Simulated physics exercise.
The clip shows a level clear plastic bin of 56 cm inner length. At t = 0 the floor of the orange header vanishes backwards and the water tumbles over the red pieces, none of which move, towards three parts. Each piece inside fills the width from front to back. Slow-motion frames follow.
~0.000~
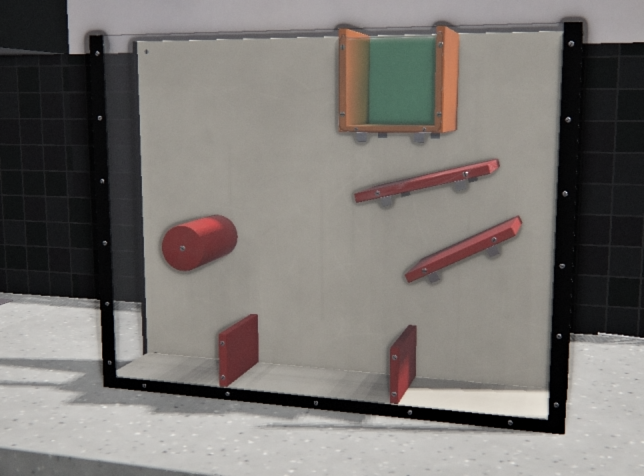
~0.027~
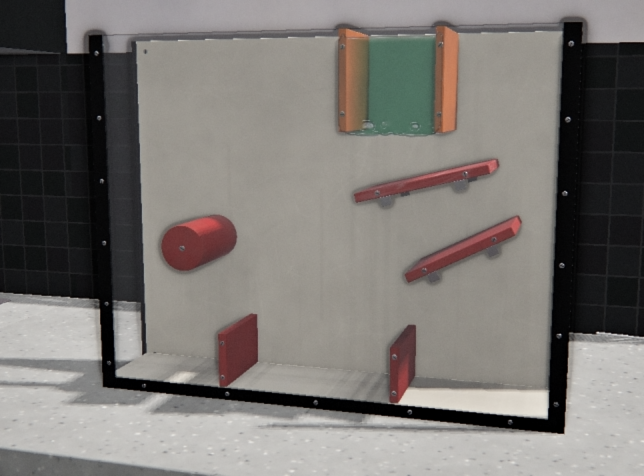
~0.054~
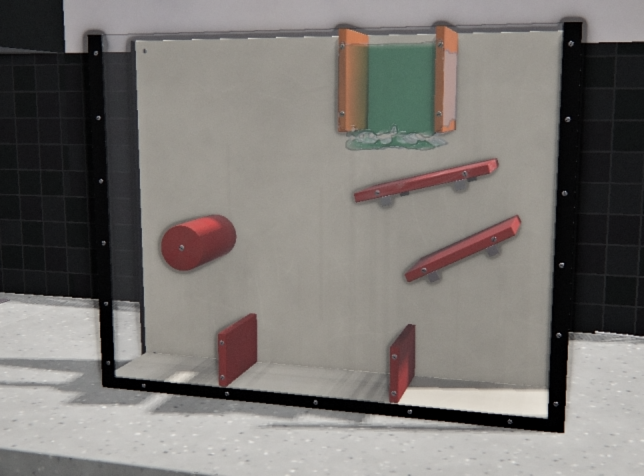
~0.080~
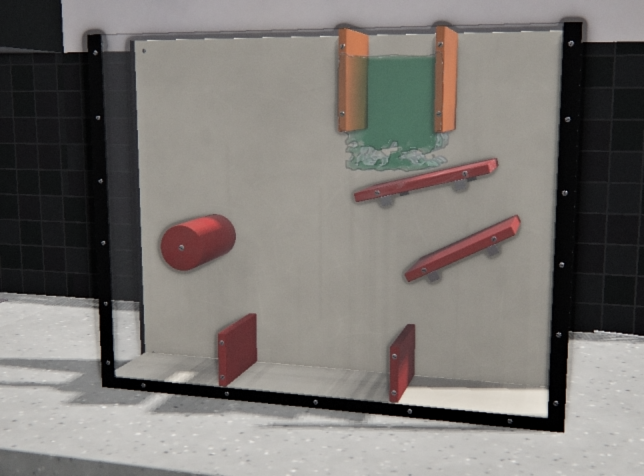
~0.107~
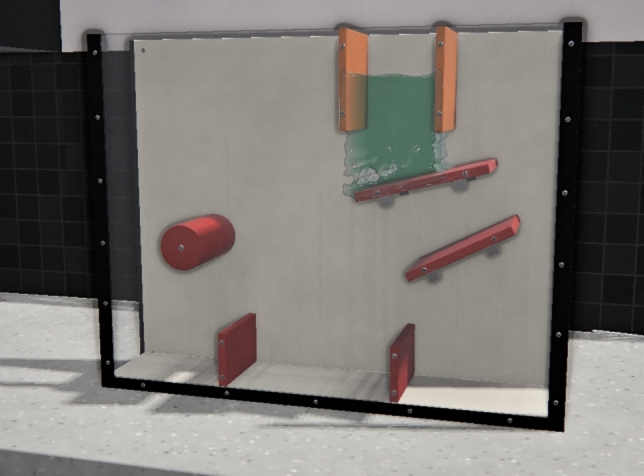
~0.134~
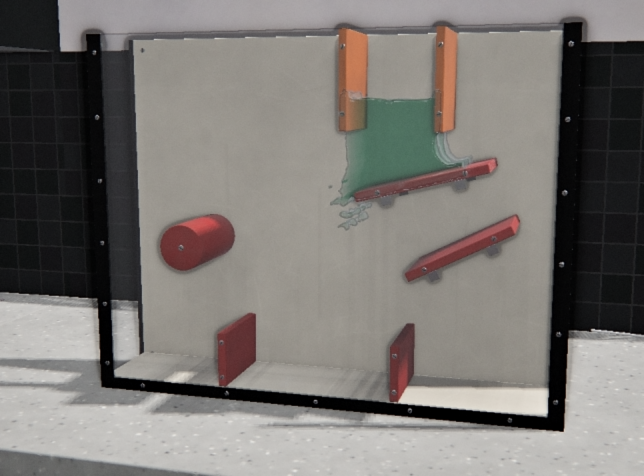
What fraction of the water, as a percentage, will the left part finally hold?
Roughly 15 per cent ends in the left part.
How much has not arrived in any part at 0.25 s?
Near 90 in a hundred.
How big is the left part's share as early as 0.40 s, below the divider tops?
Near 8 in a hundred.
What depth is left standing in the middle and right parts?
About 3.0 cm and 1.5 cm.
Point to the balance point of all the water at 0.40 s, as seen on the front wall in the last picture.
Near (345, 301).
Then, 0.25 s in, 10 per cent is down, the largest part in the middle part.
Then, 0.40 s in, 59 per cent is down, the largest part in the middle part.
Then, 0.78 s in, 93 per cent is down, the largest part in the middle part.
Finally, the split from left to right is 14, 62 and 23 per cent.
